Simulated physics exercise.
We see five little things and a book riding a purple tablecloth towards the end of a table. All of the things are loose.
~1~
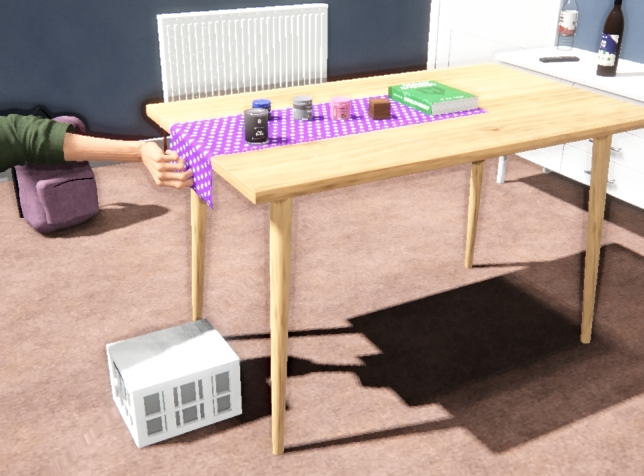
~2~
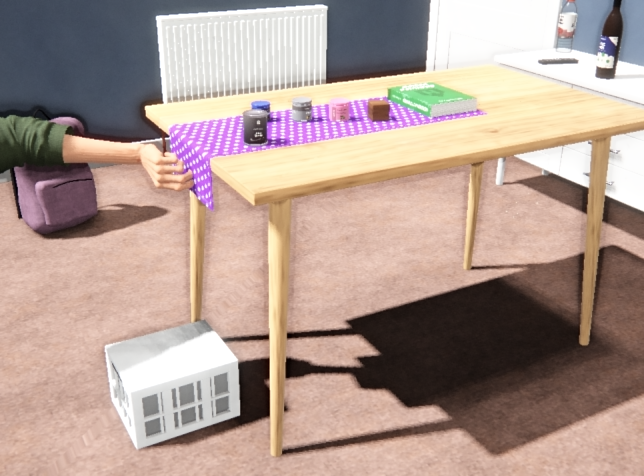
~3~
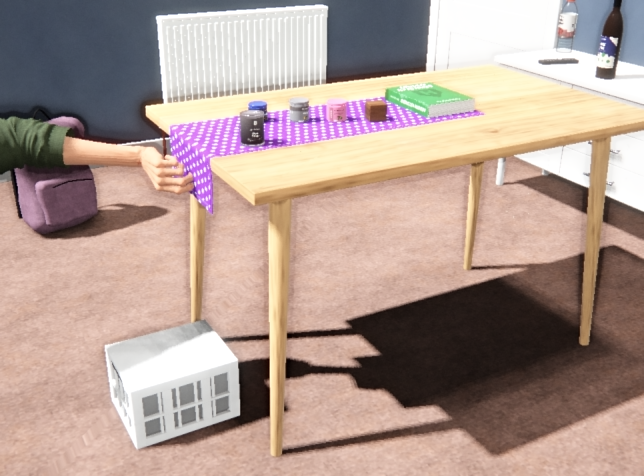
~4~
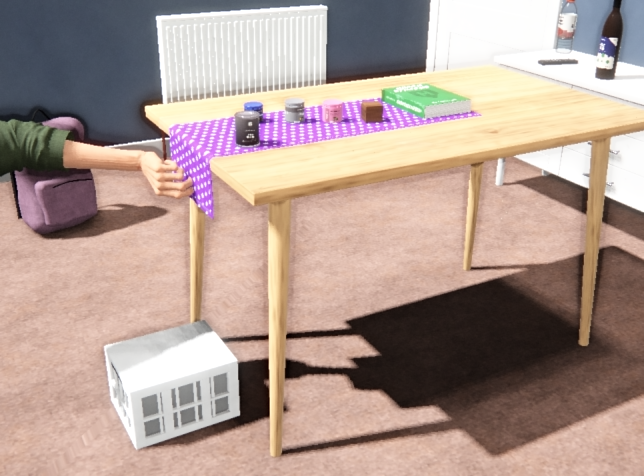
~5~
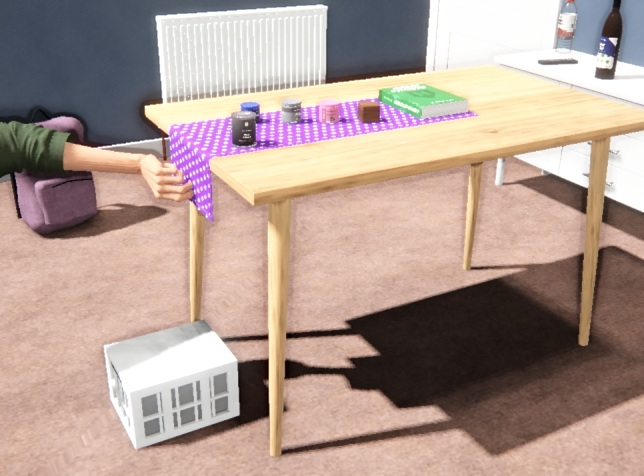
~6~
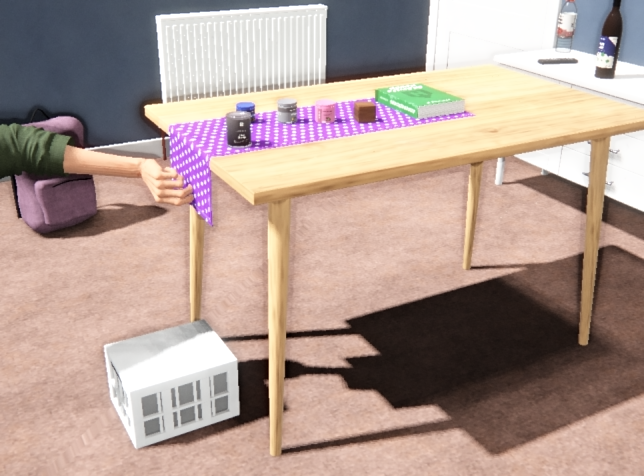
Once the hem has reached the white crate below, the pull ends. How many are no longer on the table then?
Off the edge: Four.
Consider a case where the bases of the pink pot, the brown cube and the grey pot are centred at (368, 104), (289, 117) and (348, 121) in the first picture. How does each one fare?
Outcome: Pink pot is still in place, brown cube is gone, grey pot is gone.
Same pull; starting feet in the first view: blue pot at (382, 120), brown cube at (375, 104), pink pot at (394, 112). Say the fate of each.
Outcome: The blue pot is still in place, the brown cube is still in place, the pink pot is still in place.
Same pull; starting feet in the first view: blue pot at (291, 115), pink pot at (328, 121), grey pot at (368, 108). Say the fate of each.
The blue pot ends up off; the pink pot ends up off; the grey pot stays put.
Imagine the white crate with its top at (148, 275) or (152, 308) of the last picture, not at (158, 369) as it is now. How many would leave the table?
The tally is 1 and 2.
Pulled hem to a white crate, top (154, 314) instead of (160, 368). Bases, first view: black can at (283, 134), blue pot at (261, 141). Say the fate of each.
Result - the black can comes off, and the blue pot comes off.
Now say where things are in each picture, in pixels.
The first frame shows hem (214, 210); black can (256, 111); blue pot (262, 101); grey pot (303, 98); pink pot (341, 99); brown cube (380, 100); top of the crate (160, 368).
The second frame shows hem (214, 211); black can (255, 113).
The third frame shows hem (212, 214); blue pot (258, 103).
The fourth frame shows hem (214, 219); grey pot (295, 101); top of the crate (158, 370).
The fifth frame shows hem (213, 222); pink pot (330, 102).
The sixth frame shows hem (213, 227); black can (238, 114); blue pot (246, 104); grey pot (287, 101); pink pot (325, 102); brown cube (365, 103).
Soon after, hem near (193, 248); black can gone.
Then, hem near (195, 310); black can, blue pot and grey pot gone.
Further on, hem on the crate; black can, blue pot, grey pot and pink pot gone.
At rest, hem on the crate; black can, blue pot, grey pot and pink pot gone. The answer is four.
